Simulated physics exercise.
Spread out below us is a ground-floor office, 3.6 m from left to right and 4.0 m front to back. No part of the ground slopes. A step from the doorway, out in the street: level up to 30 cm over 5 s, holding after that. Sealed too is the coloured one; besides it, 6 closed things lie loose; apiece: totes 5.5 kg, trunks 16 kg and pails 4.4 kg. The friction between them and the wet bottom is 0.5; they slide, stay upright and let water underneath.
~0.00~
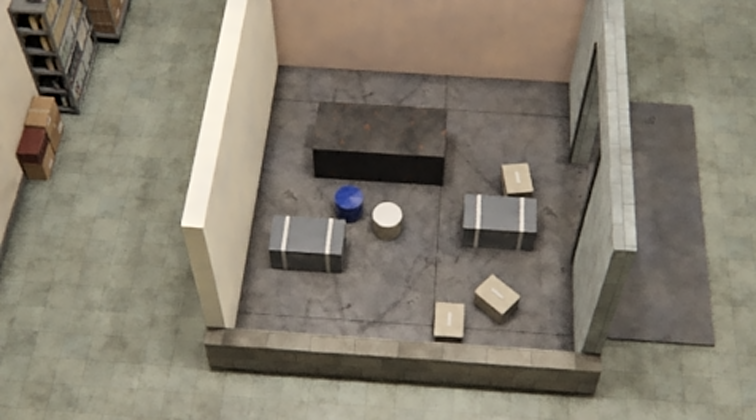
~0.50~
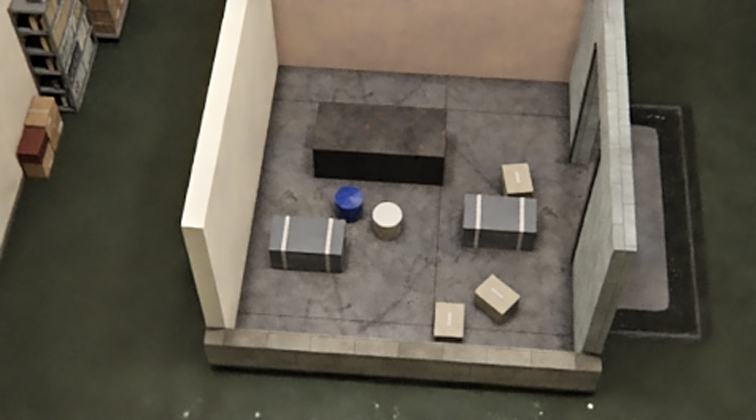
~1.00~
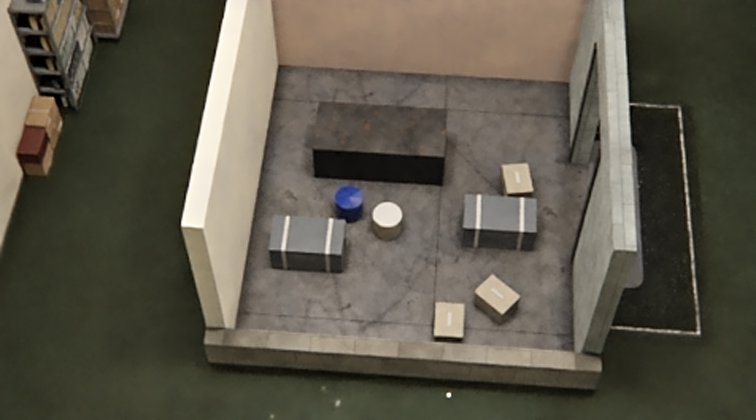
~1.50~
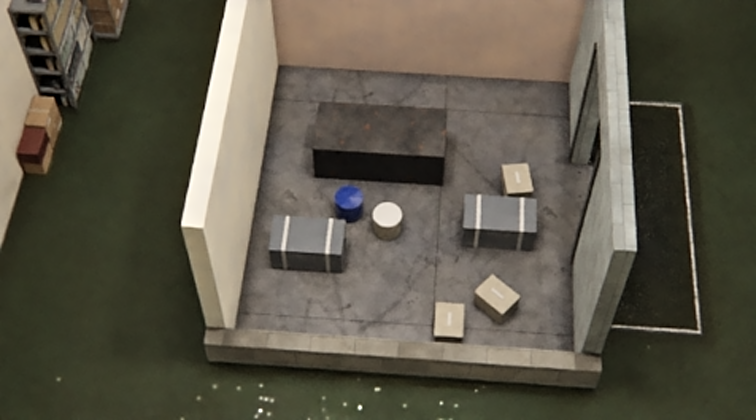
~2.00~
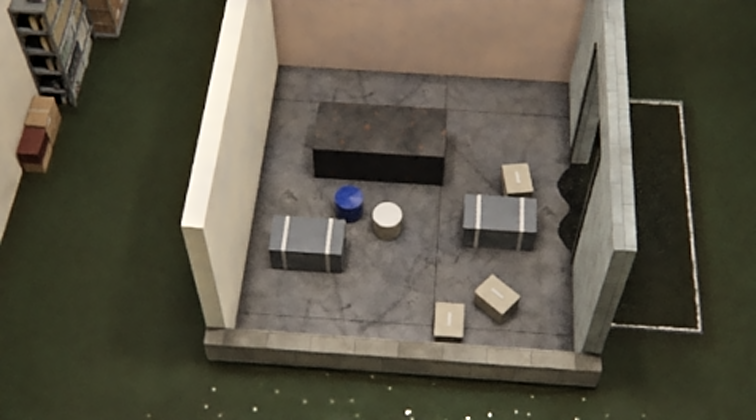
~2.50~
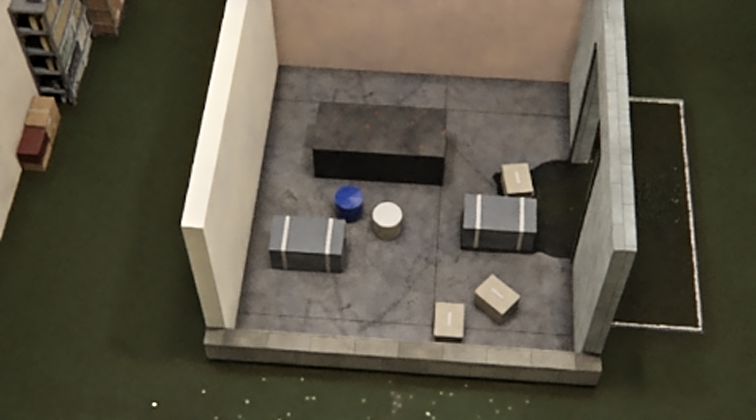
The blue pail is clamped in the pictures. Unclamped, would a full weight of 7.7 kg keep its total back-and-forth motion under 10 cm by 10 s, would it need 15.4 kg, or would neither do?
It slides too far regardless.
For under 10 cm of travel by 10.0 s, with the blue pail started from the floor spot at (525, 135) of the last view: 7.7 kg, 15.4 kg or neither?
So heavier weight required.
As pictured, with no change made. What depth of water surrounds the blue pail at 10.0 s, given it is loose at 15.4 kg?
19 cm, roughly.
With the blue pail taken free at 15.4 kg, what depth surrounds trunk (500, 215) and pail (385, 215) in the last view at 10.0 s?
Some 12 cm at the first, some 18 cm at the second.
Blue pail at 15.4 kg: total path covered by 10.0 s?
The total path comes to around 100 cm.
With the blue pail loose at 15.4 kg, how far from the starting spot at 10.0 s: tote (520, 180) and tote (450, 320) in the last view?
In turn: 120 cm, 100 cm.
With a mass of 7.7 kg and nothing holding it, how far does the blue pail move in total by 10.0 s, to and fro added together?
Adding it all up, something like 400 cm.
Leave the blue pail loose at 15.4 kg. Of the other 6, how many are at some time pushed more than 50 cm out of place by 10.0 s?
That comes to 5.
After 3.5 s the blue pail would be 0 cm from its start with 7.7 kg and 0 cm from its start with 15.4 kg; 0 cm of water round it then.
After 4.5 s the blue pail would be 1 cm from its start with 7.7 kg and 0 cm from its start with 15.4 kg; 4 cm of water round it then.
After 7.0 s the blue pail would be 93 cm from its start with 7.7 kg and 12 cm from its start with 15.4 kg; 7 cm of water round it then.
After 10.0 s the blue pail would be 198 cm from its start with 7.7 kg and 83 cm from its start with 15.4 kg; 19 cm of water round it then.
